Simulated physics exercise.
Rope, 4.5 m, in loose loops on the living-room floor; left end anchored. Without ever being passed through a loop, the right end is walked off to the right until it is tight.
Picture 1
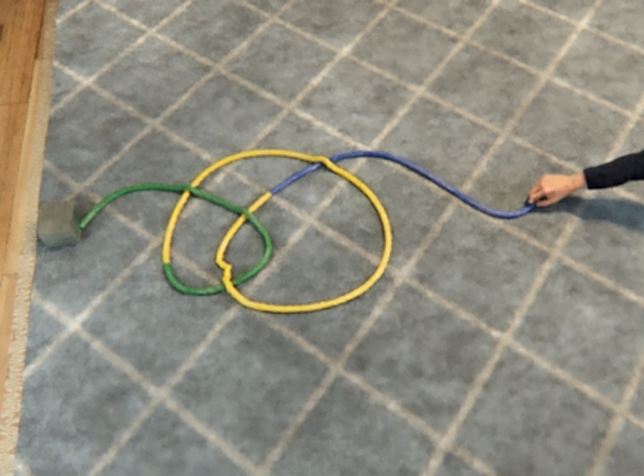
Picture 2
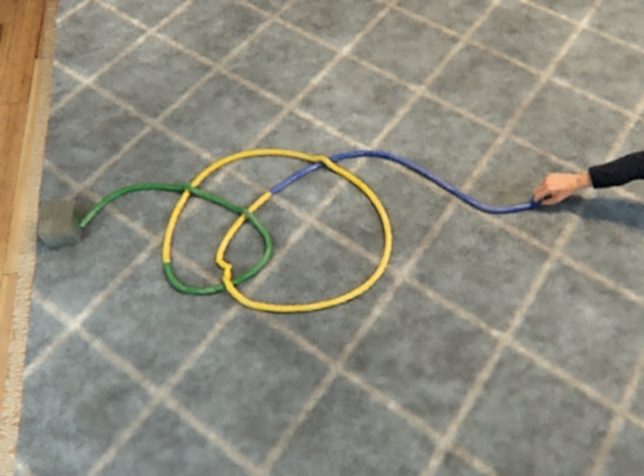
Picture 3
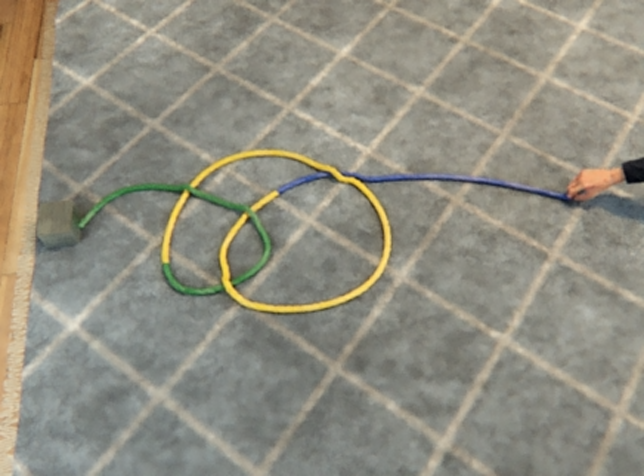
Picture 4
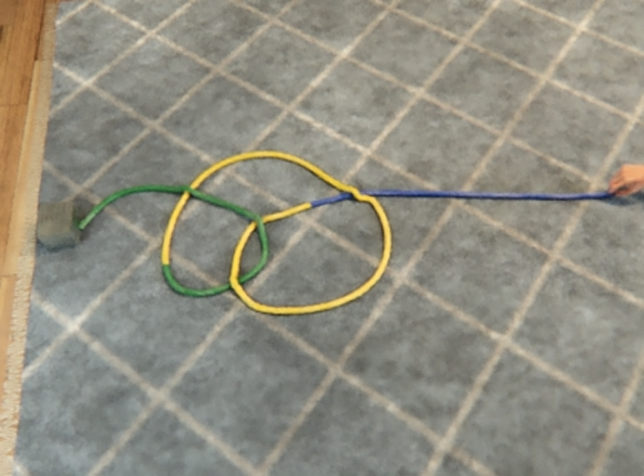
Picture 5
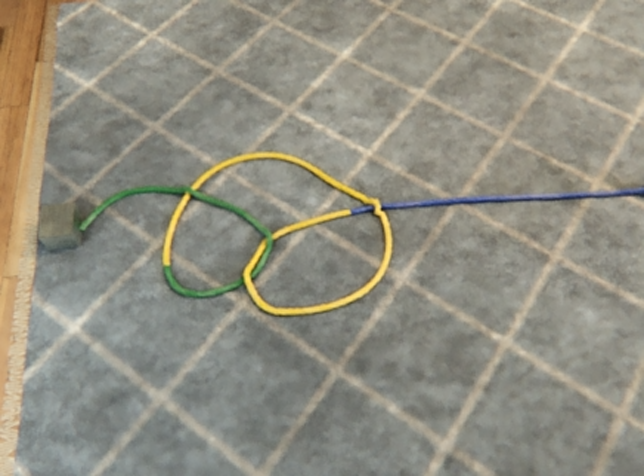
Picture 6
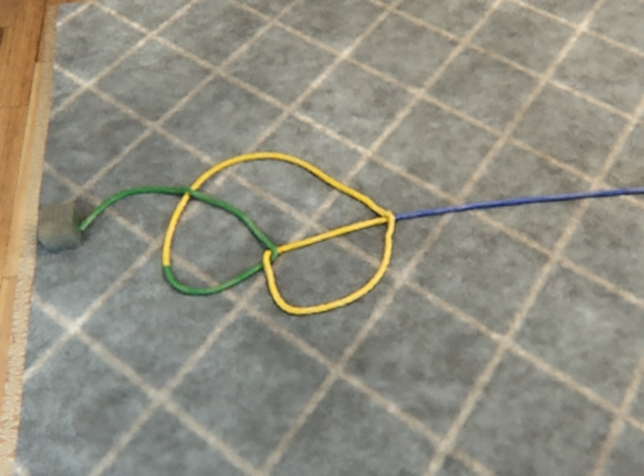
On a grey living-room rug with pale diagonal lines, a green, yellow and blue rope lies in loose loops, its green end at a small block. A hand draws the blue end rightward and leaves view; the blue section straightens, and the yellow strand inside the loops slides right and pulls straighter.
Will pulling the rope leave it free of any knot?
The rope locks up.
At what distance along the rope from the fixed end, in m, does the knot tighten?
Some 0.8 m along.
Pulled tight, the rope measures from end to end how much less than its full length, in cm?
20 cm.
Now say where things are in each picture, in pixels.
The first picture shows shows, crossings (189, 191) green over yellow, (221, 288) yellow over green, (247, 214) green over yellow, (323, 163) yellow over blue; rope runs through (195, 191) (170, 231) (370, 194) (227, 273) (415, 167); grip (534, 204).
In the second picture, shows, rope runs through (195, 191) (370, 194) (415, 167); grip (539, 202).
In the third picture, shows, rope runs through (194, 191) (369, 195) (435, 176); grip (572, 198).
In the fourth picture, shows, rope runs through (195, 192) (367, 198) (475, 195); grip (613, 194).
In the fifth picture, shows, rope runs through (196, 194) (371, 201) (516, 198).
In the sixth picture, shows, rope runs through (195, 194) (170, 233) (371, 204) (285, 248) (554, 198).
Next, the ends are 2.7 m apart, loops still 36 cm across.
Then, the ends are 3.4 m apart, loops still 6 cm across.
After that, the ends are 4.1 m apart, with a tight lump 0.9 m from the fixed end.
Later, the ends are 4.3 m apart, loops still 6 cm across.
At the end, the ends are 4.3 m apart, loops still 7 cm across.
